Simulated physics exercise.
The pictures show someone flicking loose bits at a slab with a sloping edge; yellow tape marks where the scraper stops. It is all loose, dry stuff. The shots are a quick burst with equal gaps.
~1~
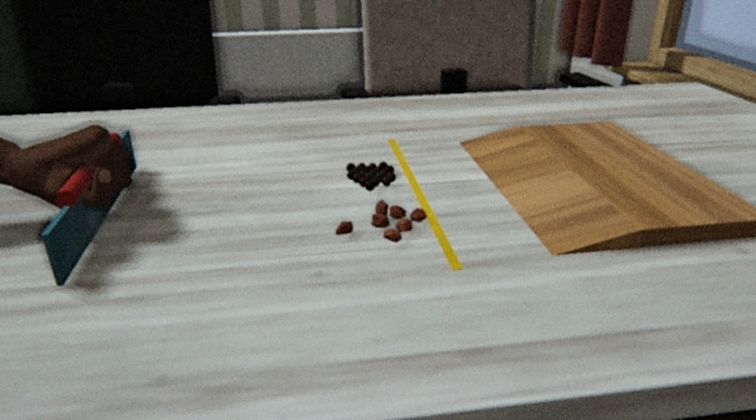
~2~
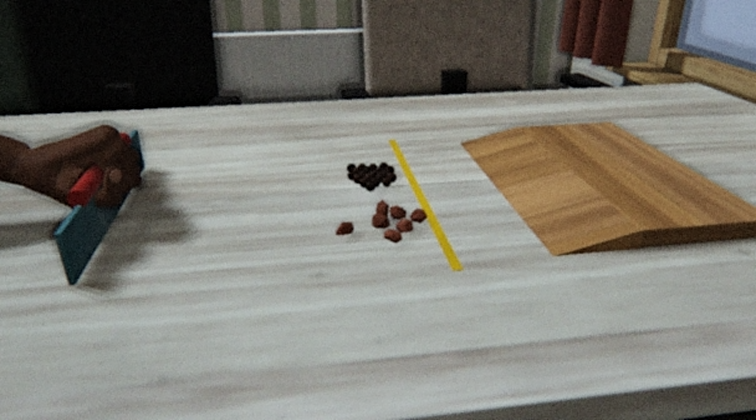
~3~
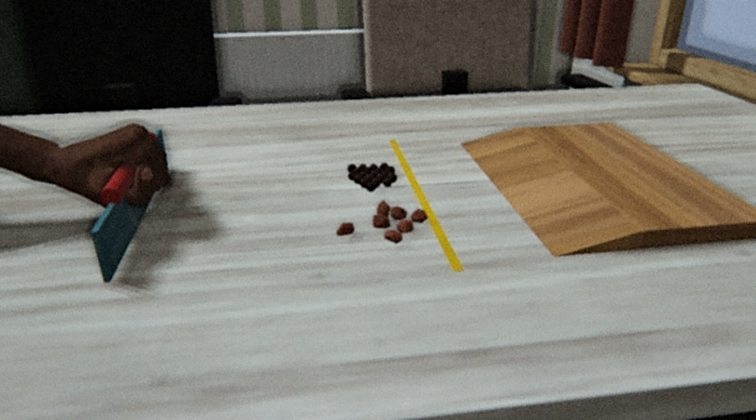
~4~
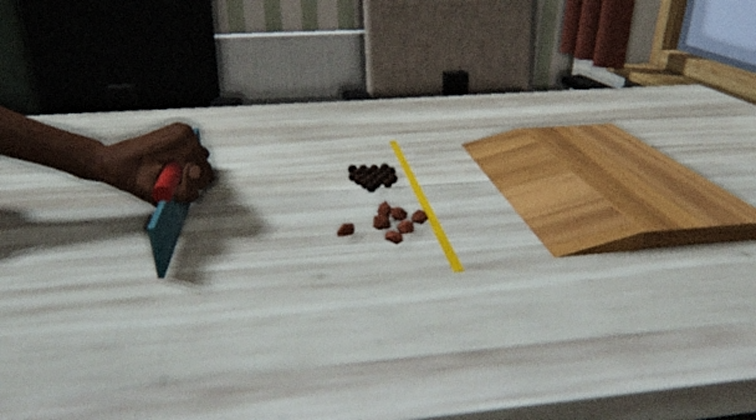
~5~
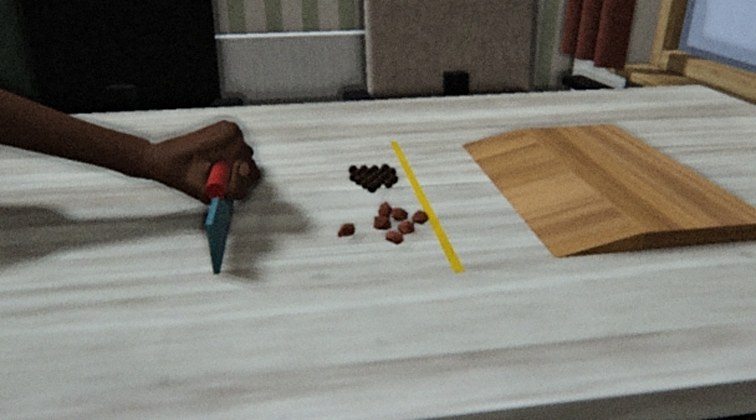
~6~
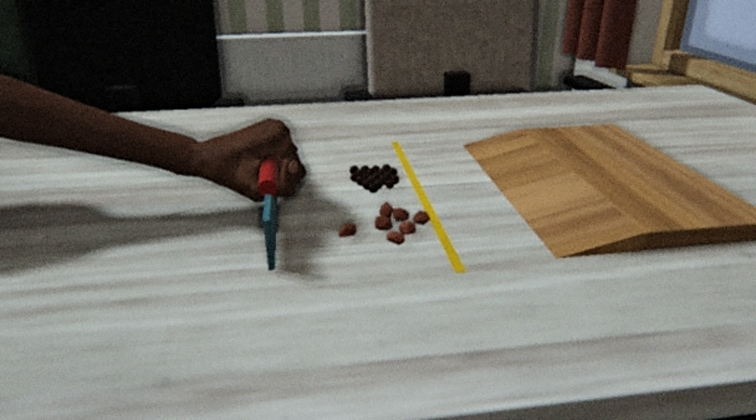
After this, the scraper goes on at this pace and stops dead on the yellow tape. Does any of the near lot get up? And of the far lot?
Near lot: It falls short of the top. Far lot: It sends pieces over the top.
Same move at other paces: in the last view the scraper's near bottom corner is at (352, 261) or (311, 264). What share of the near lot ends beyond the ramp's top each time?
Roughly 0 per cent, and 0 per cent.
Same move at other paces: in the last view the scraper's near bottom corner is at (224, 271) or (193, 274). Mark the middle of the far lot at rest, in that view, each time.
First near (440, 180), then near (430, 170).
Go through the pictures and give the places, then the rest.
The first frame shows scraper (60, 248), at rest; yellow tape (393, 144); top of the ramp (630, 220); near lot (397, 213), a few bits of crushed brick; far lot (374, 174), a few chocolate balls.
The second frame shows scraper (72, 247); far lot (374, 175).
The third frame shows scraper (107, 245); near lot (398, 214).
The fourth frame shows scraper (160, 241); far lot (375, 176).
The fifth frame shows scraper (215, 238); near lot (399, 215).
The sixth frame shows scraper (269, 234); yellow tape (397, 146); top of the ramp (634, 223); near lot (401, 215); far lot (377, 177).
Then, 0.12 s later than the last frame, scraper still moving, near (360, 158); near lot every one short of the ramp; far lot every one short of the ramp.
Then, 0.27 s later than the last frame, scraper stopped at the yellow tape; near lot every one short of the ramp; far lot roughly a third on the ramp, roughly two thirds short of the ramp.
Then, 0.55 s later than the last frame, scraper stopped at the yellow tape; near lot roughly half on the ramp, roughly half short of the ramp; far lot the larger part past the top, roughly a quarter on the ramp.
When it is over, scraper stopped at the yellow tape; near lot not one past the top, roughly a third on the ramp, roughly two thirds short of the ramp; far lot almost all past the top, about a tenth short of the ramp.
